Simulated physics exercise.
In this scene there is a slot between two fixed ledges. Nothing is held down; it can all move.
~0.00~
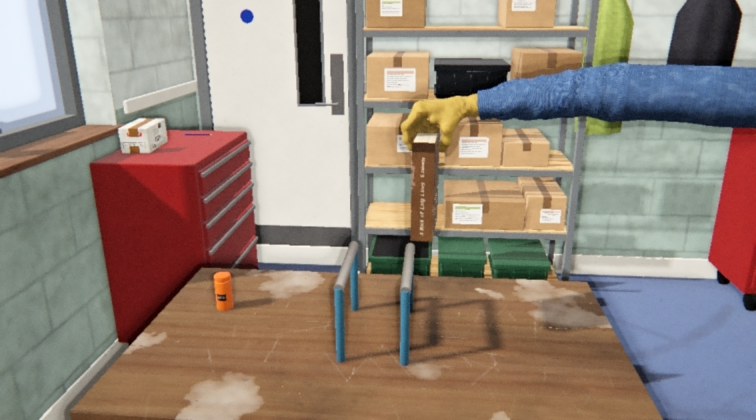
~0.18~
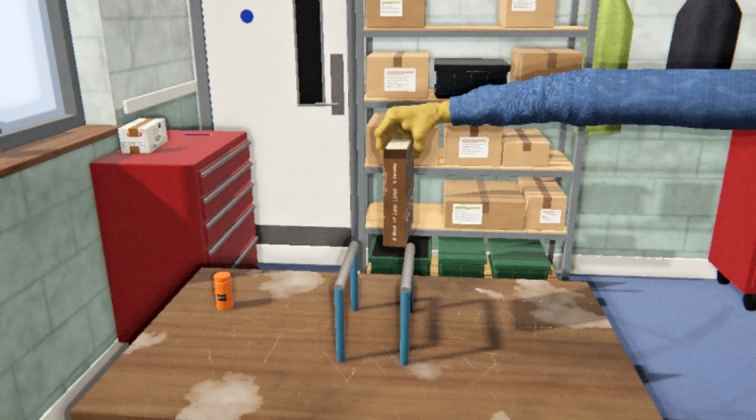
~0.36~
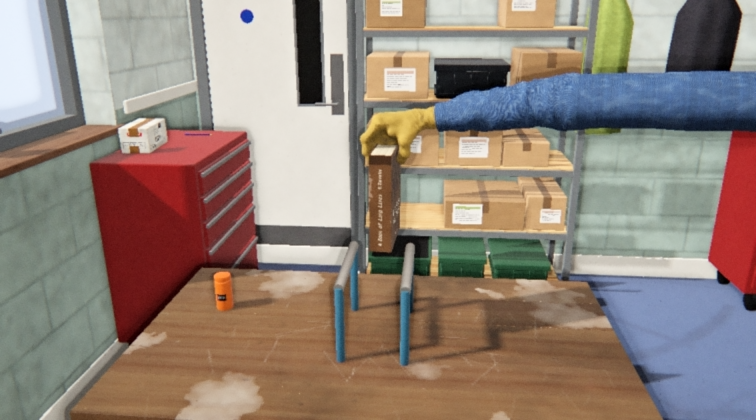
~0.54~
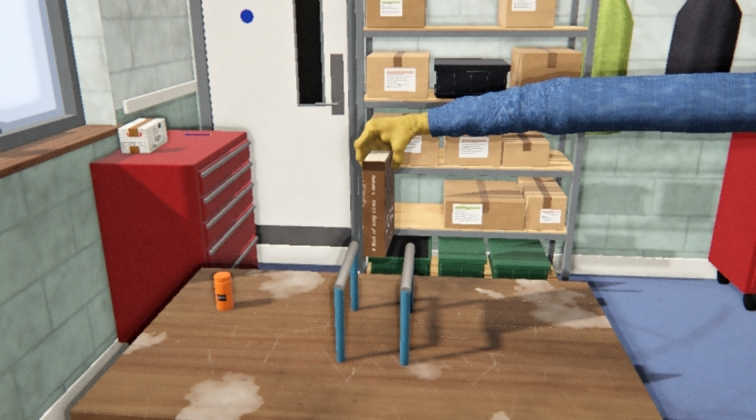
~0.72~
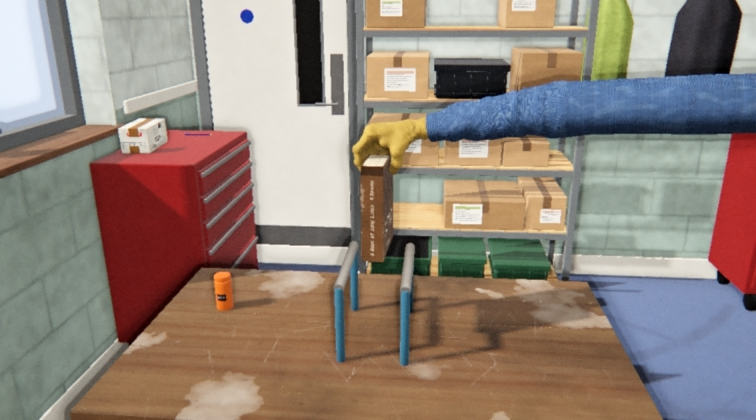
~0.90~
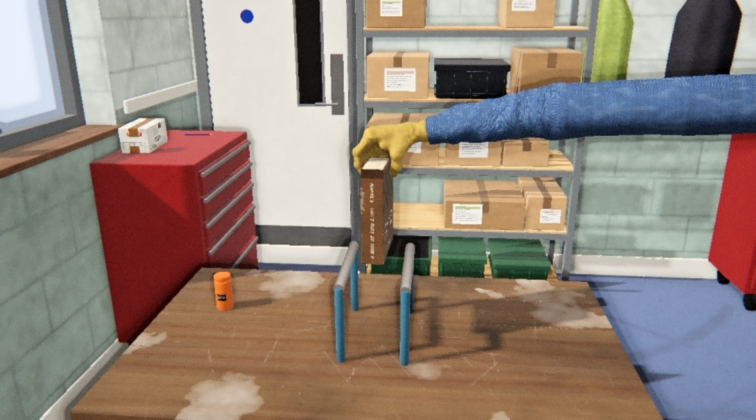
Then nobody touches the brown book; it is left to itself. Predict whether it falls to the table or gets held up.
The likely result is that it travels down to the table.
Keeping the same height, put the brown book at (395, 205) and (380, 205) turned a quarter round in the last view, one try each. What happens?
Result 1: Passes; result 2: Blocked.
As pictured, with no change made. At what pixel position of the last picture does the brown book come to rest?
The object finishes roughly at pixel (378, 295).
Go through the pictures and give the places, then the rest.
Being brought over the gap; brown book (426, 183); orange shaker (224, 291), in the first picture.
Being brought over the gap; brown book (399, 188); orange shaker (224, 291), in the second picture.
Being brought over the gap; brown book (386, 194); orange shaker (224, 291), in the third picture.
Being brought over the gap; brown book (380, 199); orange shaker (224, 291), in the fourth picture.
Being brought over the gap; brown book (378, 204); orange shaker (224, 291), in the fifth picture.
Held still over the gap; brown book (378, 206); orange shaker (224, 291), in the sixth picture.
By 1.10 s, brown book moved a little near (378, 226).
By 1.20 s, brown book moved about its own width near (378, 283).
By 1.30 s, brown book moved about its own width near (378, 290).
When it is over (1.9 s), moved from the start, brown book; orange shaker as before. End places, in pixels of the last picture, brown book near (378, 295). The book goes down the gap.
